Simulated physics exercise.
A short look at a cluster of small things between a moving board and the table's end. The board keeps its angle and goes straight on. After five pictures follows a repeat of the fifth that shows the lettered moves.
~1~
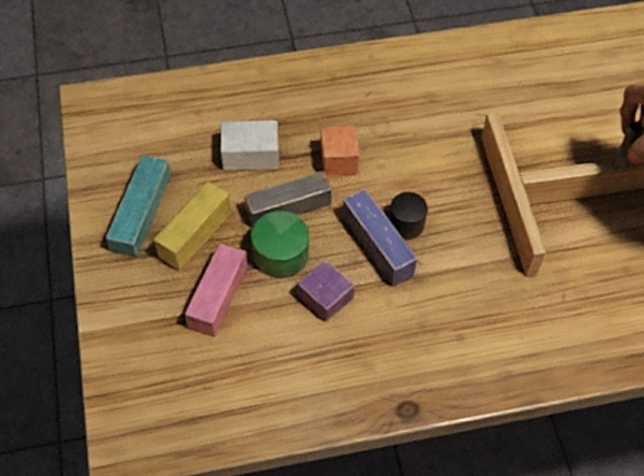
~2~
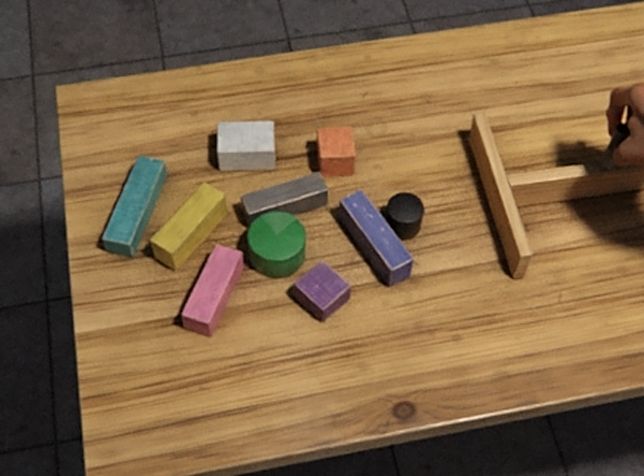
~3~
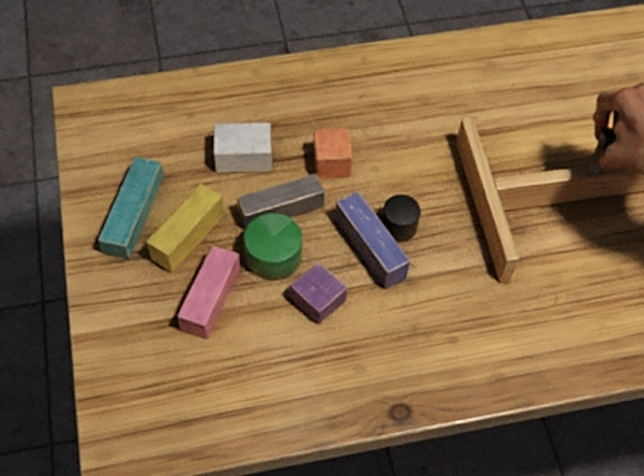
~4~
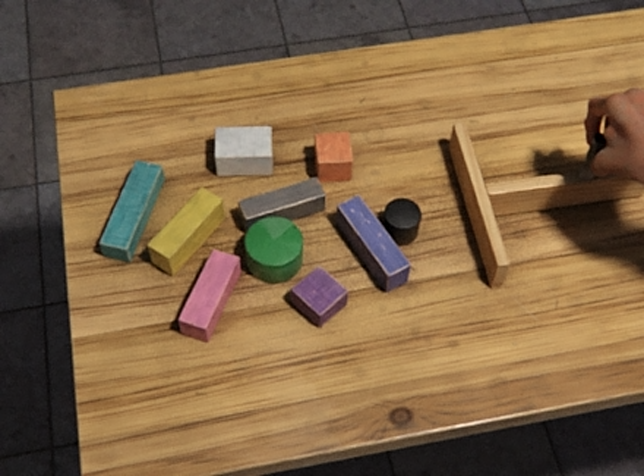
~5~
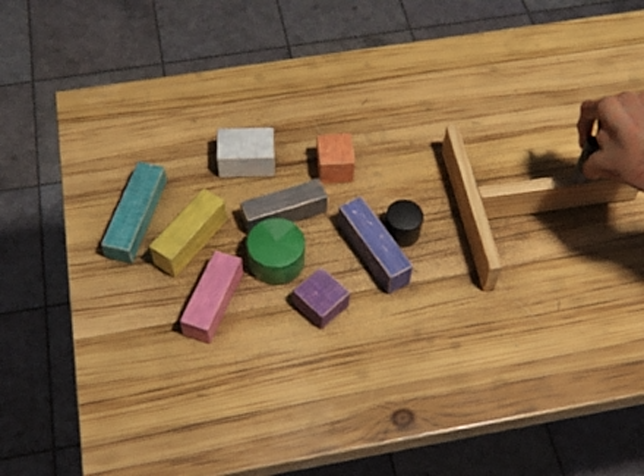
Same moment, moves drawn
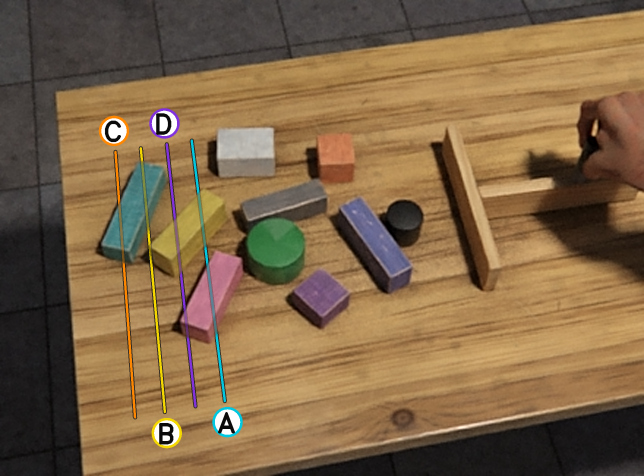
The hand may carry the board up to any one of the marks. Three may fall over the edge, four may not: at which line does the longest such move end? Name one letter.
The farthest such stop is C.
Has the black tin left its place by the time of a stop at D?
Yes.
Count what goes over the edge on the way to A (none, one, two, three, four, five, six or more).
In all, none.
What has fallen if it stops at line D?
It is the turquoise bar.
On the marked copy, A at (207, 260); B at (152, 269); C at (124, 274); D at (180, 265).
With C. Early on, board (351, 213); pink bar (202, 302); purple block (292, 306).
Further on, board (226, 233); turquoise bar (85, 217); yellow bar (103, 245).
At the end, board (124, 249); yellow bar over the edge; turquoise bar over the edge; three fallen.
As for the rest, A is within the limit but short; B is within the limit but short; D is within the limit but short.
